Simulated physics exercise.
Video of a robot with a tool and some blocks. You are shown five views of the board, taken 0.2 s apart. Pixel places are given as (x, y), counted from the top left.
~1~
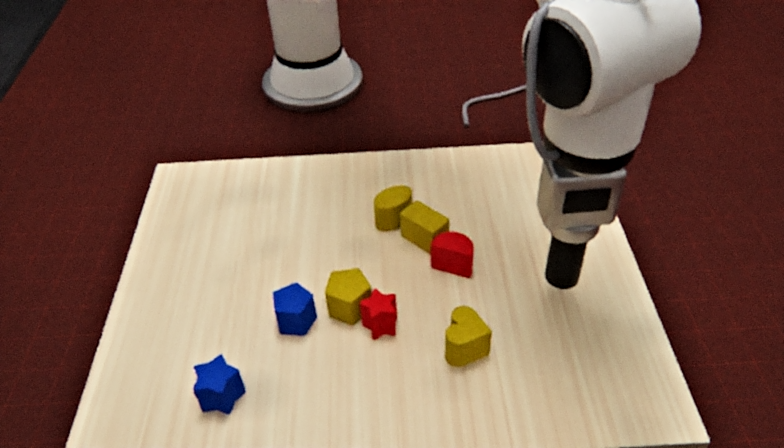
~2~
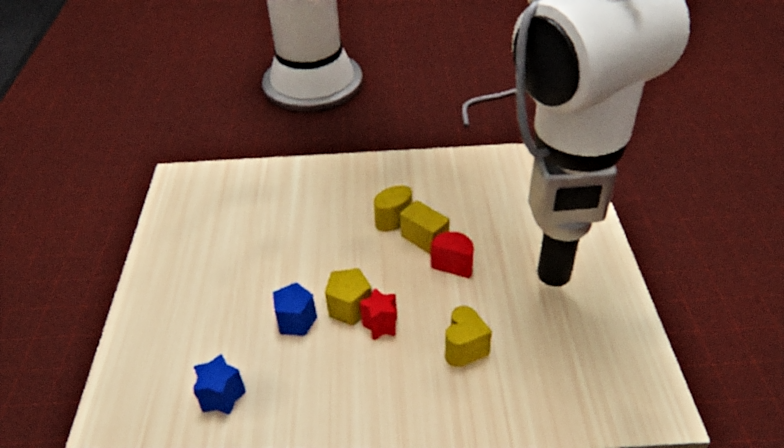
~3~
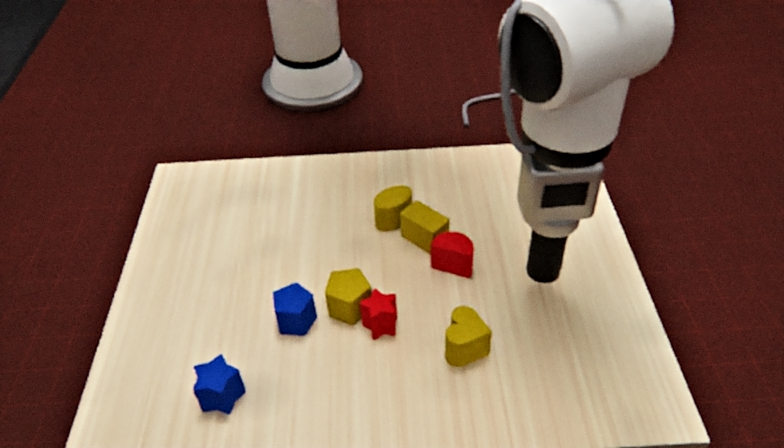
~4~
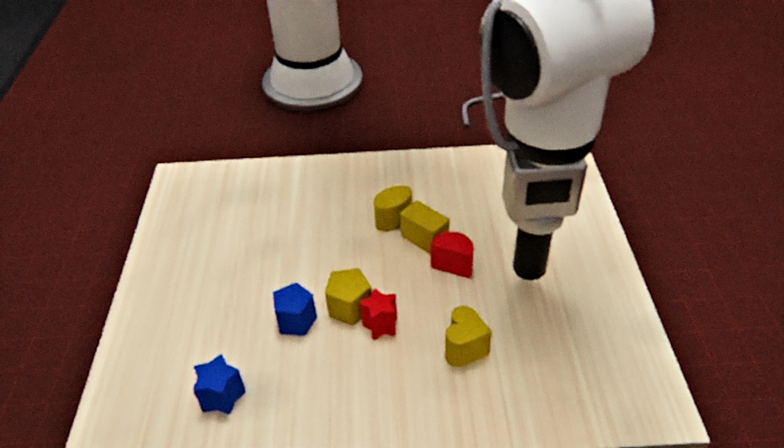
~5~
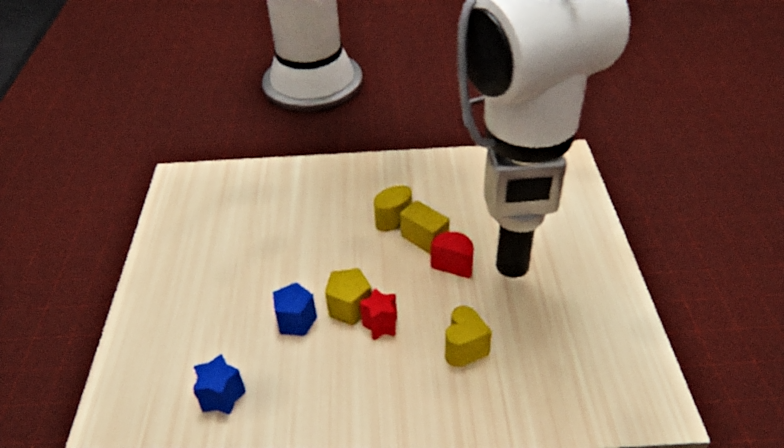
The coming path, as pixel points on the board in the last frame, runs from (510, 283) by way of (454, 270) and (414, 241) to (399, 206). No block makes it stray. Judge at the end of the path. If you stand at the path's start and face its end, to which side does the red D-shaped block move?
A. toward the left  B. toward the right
Letter A.
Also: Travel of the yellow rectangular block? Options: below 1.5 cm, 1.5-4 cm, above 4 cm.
The yellow rectangular block ends up quite far away, over 4 cm.
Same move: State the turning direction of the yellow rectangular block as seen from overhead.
Watching from overhead, you'd notice the yellow rectangular block rotating clockwise.
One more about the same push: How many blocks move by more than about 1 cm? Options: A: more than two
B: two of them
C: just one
Answer: A.
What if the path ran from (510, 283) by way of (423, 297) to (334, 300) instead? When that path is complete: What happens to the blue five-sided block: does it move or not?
If the tool follows that path, the blue five-sided block ends up shifted.
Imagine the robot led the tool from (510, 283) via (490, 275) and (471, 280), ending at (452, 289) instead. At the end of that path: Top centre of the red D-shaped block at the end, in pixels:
My prediction: (429, 246).
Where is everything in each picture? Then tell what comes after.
Tip of the tool (562, 277), middles of tops, yellow elliptical block (393, 196), yellow rectangular block (425, 216), red D-shaped block (454, 242), yellow heart-shaped block (466, 325), in the first frame.
Tool (554, 275), nothing pushed, in the second frame.
Tool (543, 272), nothing pushed, in the third frame.
Tool (529, 269), nothing pushed, in the fourth frame.
Tool (512, 266), yellow elliptical block (393, 196), yellow rectangular block (425, 216), red D-shaped block (454, 242), yellow heart-shaped block (466, 325), in the fifth frame.
The first path, step by step. One third of the way, tool (452, 252); yellow elliptical block (388, 189); yellow rectangular block (409, 210), turned 45° clockwise; red D-shaped block (417, 236).
Two thirds of the way, tool (413, 223); yellow elliptical block (381, 179), turned 35° anticlockwise; yellow rectangular block (399, 194), turned 75° clockwise; red D-shaped block (387, 234), turned 25° anticlockwise.
At the end, tool (398, 189); yellow elliptical block (360, 160), turned 20° anticlockwise; yellow rectangular block (383, 168), turned 85° clockwise; red D-shaped block (387, 234), turned 25° anticlockwise; yellow heart-shaped block unmoved.
